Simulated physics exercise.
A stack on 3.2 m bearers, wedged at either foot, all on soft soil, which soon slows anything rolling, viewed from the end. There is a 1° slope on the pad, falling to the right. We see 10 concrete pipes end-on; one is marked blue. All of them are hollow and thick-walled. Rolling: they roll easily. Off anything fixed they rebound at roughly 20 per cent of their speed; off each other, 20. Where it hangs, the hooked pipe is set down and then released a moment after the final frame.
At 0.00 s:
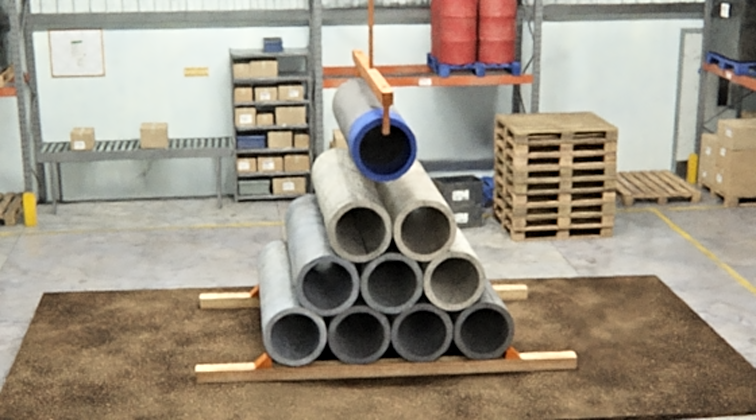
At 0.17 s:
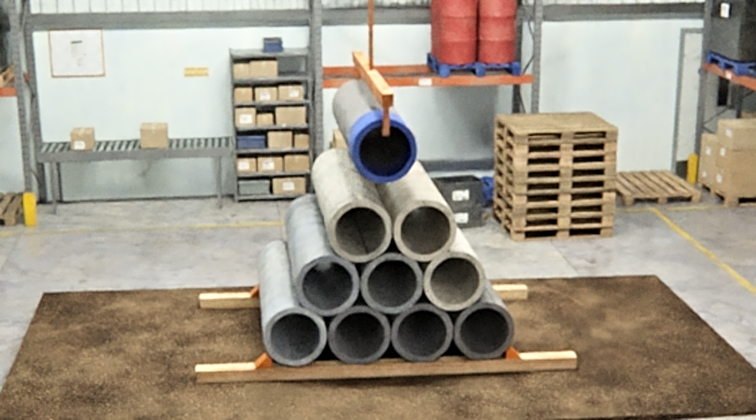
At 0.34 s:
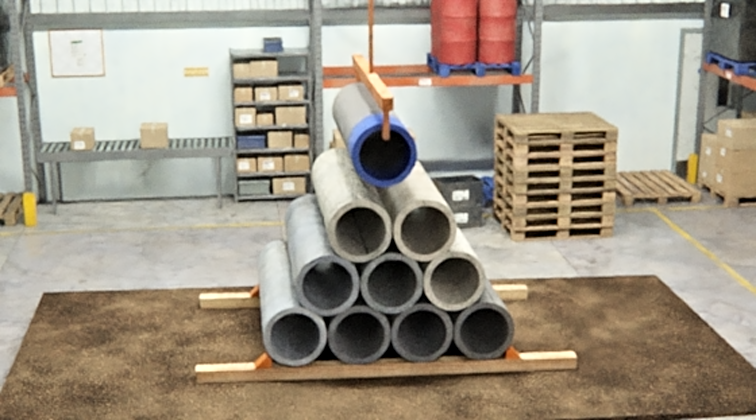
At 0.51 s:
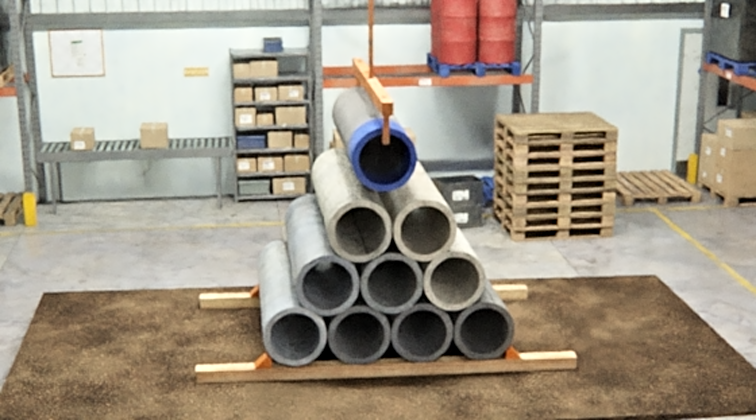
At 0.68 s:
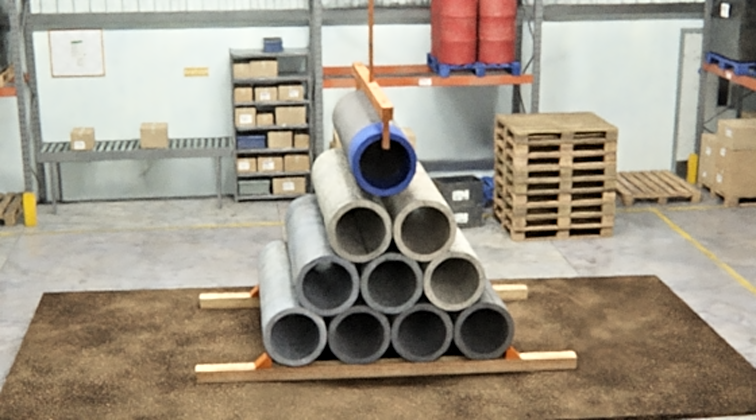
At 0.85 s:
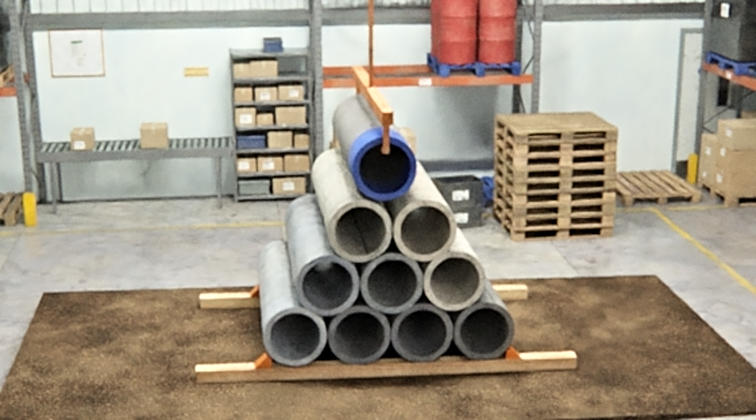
A blue-rimmed pipe hanging from an orange lifting hook sank slowly and slightly, straight down over a stack of gray concrete pipes, while the pipes below stayed still on their wooden bearers.
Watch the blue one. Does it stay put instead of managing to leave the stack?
Yes, it stays.
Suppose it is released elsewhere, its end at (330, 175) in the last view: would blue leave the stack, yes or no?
Blue? Yes, it will, then.
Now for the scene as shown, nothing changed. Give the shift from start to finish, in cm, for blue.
Displacement for blue: 25.
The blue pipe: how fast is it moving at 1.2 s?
Speed approx. 0.3 m/s.
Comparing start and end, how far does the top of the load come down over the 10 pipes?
About 20 cm.
After 1.2 s, blue is up on others, 95 cm inside the right chock, rolling right; 0 past a chock so far.
After 1.5 s, no change for blue; 0 past a chock so far.
After 1.9 s, no change for blue; 0 past a chock so far.
At rest (2.3 s), blue is up on others, 100 cm inside the left chock; 0 past a chock so far.
